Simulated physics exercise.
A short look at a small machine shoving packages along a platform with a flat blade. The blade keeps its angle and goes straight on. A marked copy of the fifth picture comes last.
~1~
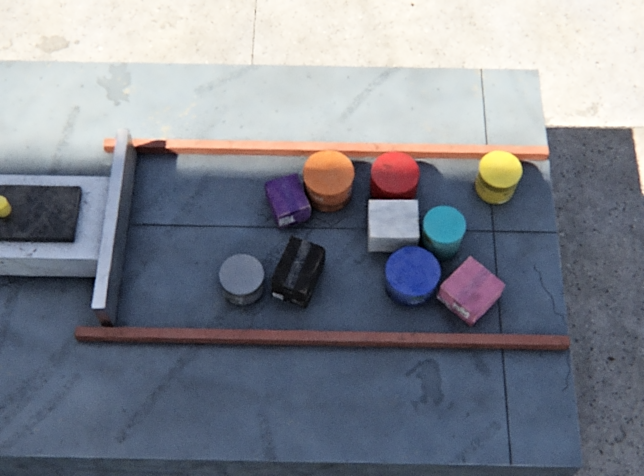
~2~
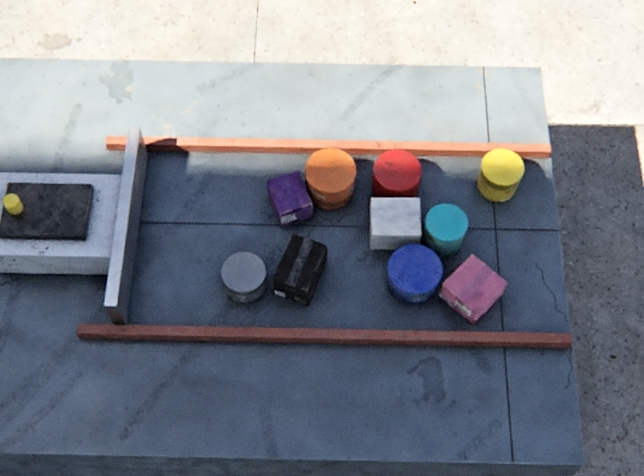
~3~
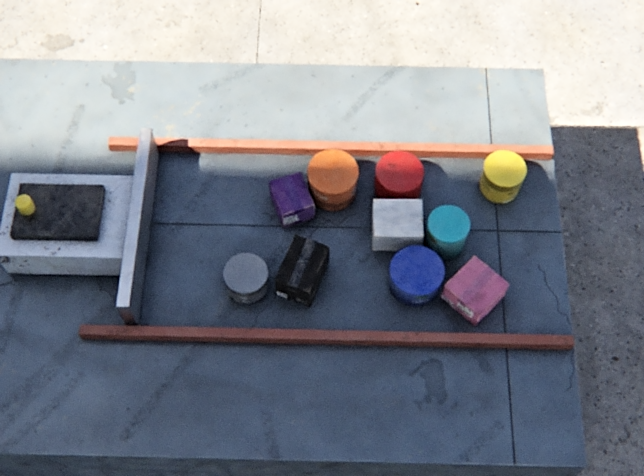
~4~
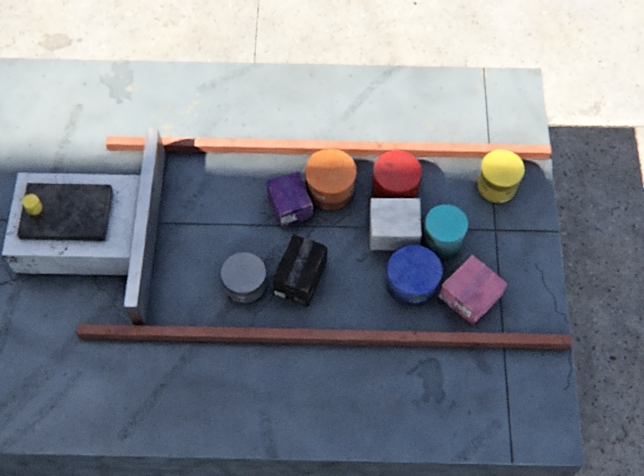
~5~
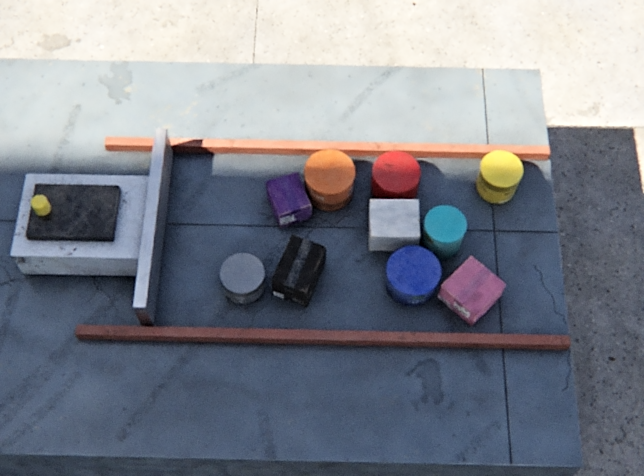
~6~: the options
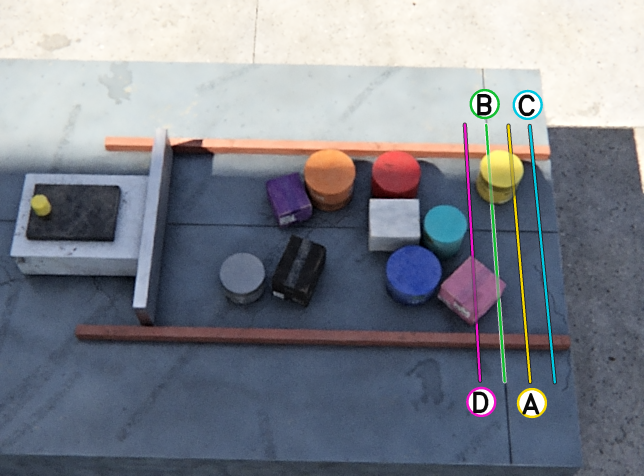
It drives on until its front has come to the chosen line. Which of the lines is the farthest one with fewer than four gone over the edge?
Stop at D.
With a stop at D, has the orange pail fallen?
By then, no.
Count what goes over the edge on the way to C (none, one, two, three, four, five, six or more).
By then, six or more.
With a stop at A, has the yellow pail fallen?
Yes.
On the marked copy, A at (519, 245); B at (495, 244); C at (541, 245); D at (472, 244).
With D. Early on, robot (197, 214); grey pail (294, 288); orange pail (336, 181).
Further on, robot (312, 217); pink parcel (511, 305); turquoise pail (490, 232).
At the end, robot (403, 218); turquoise pail over the edge; yellow pail over the edge; two fallen.
As for the rest, A drops six; B drops five; C drops nine.
